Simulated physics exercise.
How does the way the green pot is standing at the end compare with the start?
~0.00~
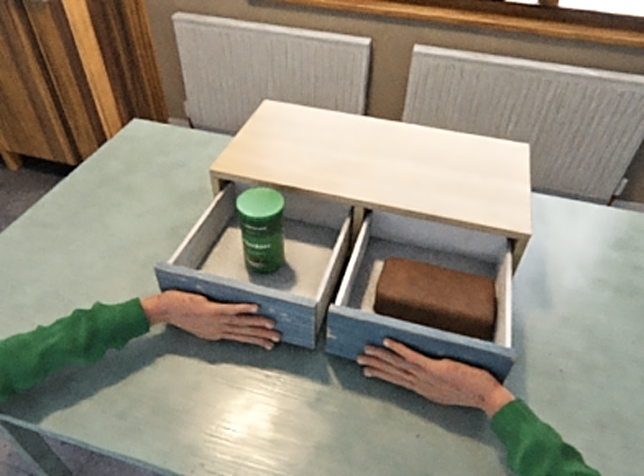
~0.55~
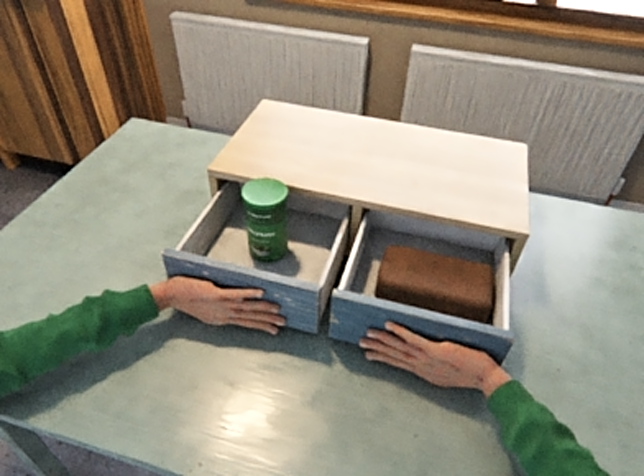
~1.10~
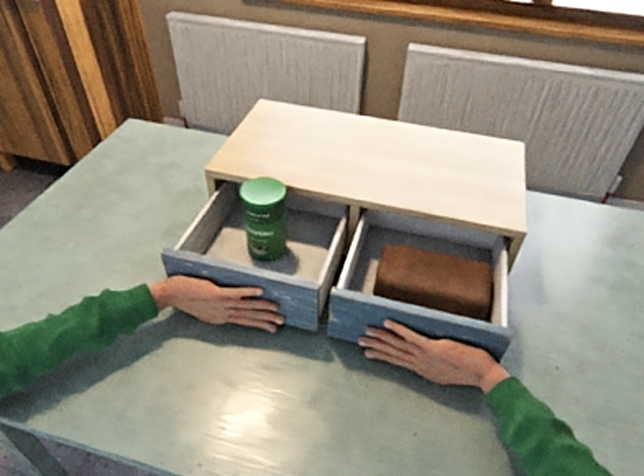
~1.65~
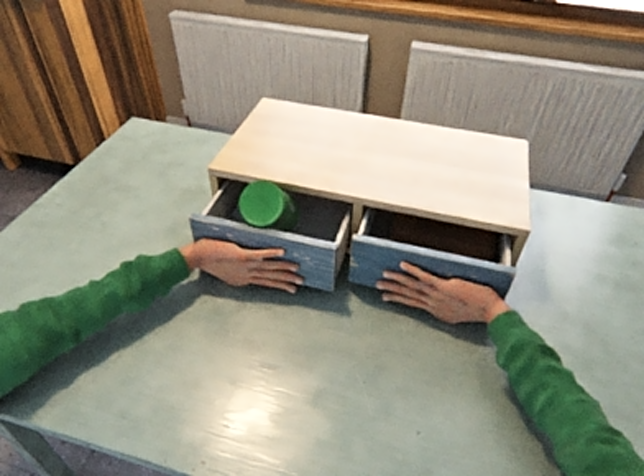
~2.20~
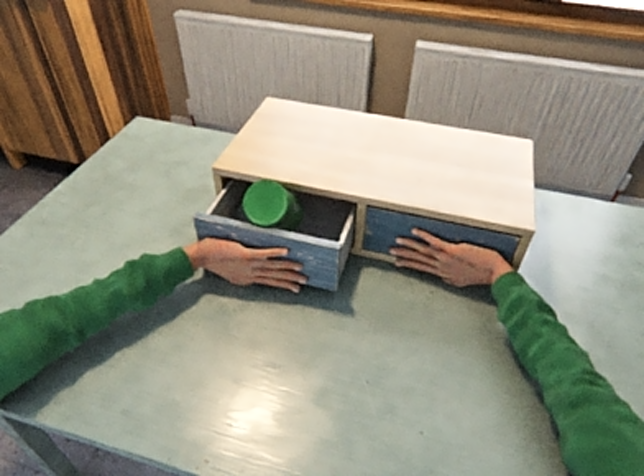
At the start the green pot stands upright in the left drawer, but by the end it is leaning over.
